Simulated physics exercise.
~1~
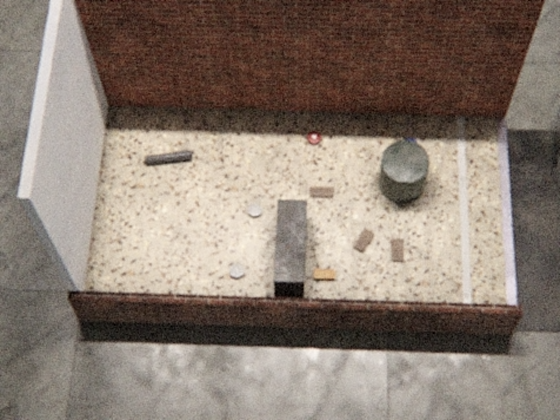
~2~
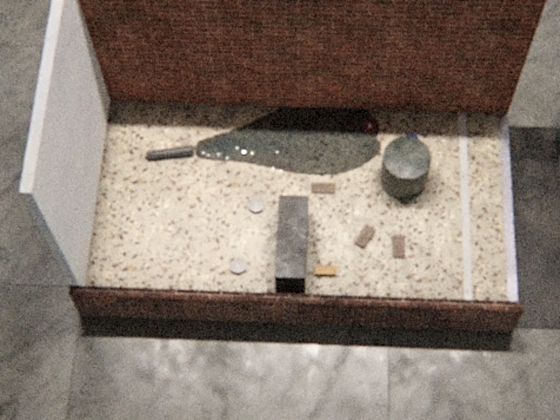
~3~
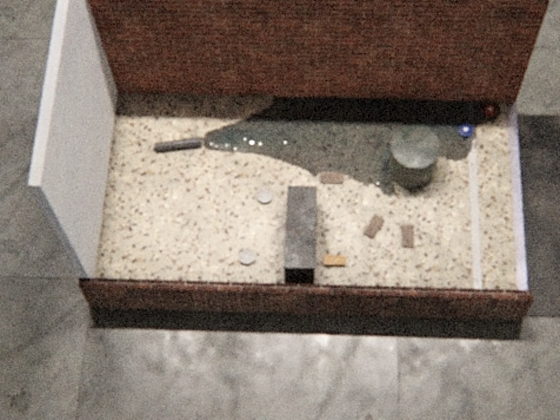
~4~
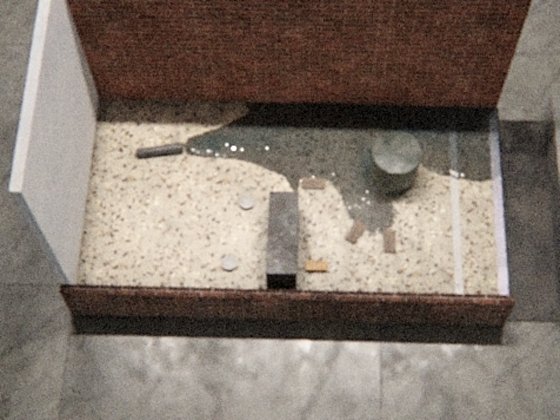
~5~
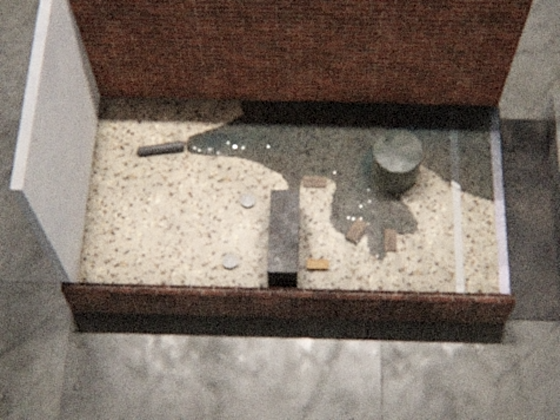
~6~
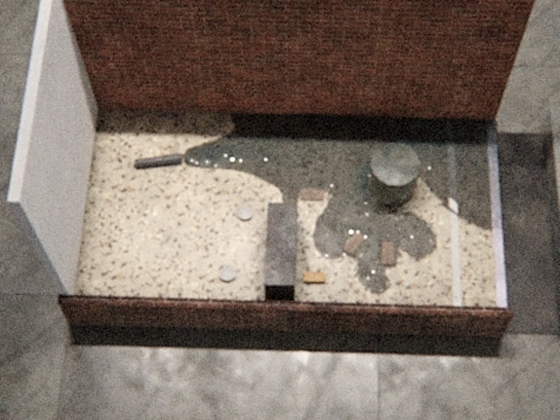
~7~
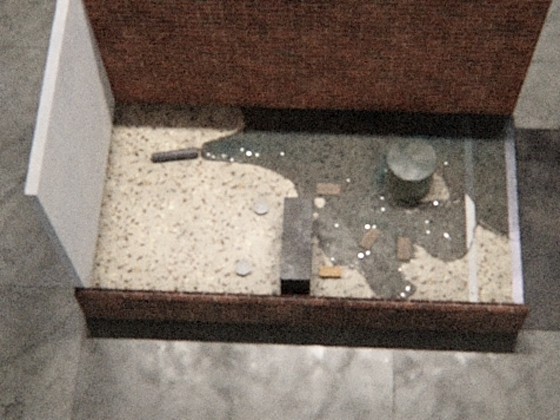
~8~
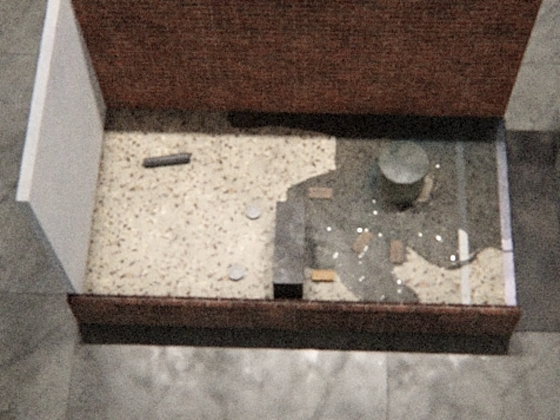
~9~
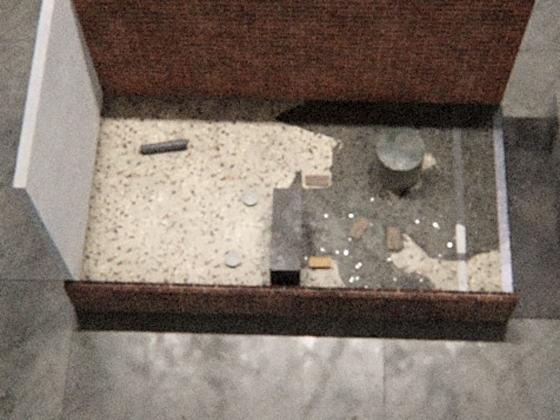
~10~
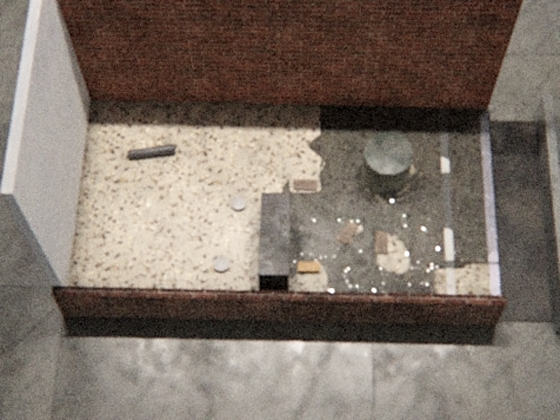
At first, a speckled floor lies dry between a brick wall and a low brick edge, with a grey drum, a dark upright block, small blocks and lids scattered about, and a red lid near the back. Water spreads from a dark hose end at the left, running along the wall and pushing the red lid rightward. The red lid and a blue one that appears from behind the drum both cross the pale stripe, then disappear from the floor. The water spreads forward around the small blocks, which stay put. Finally, the left side is clear while a glinting sheet covers most of the right.
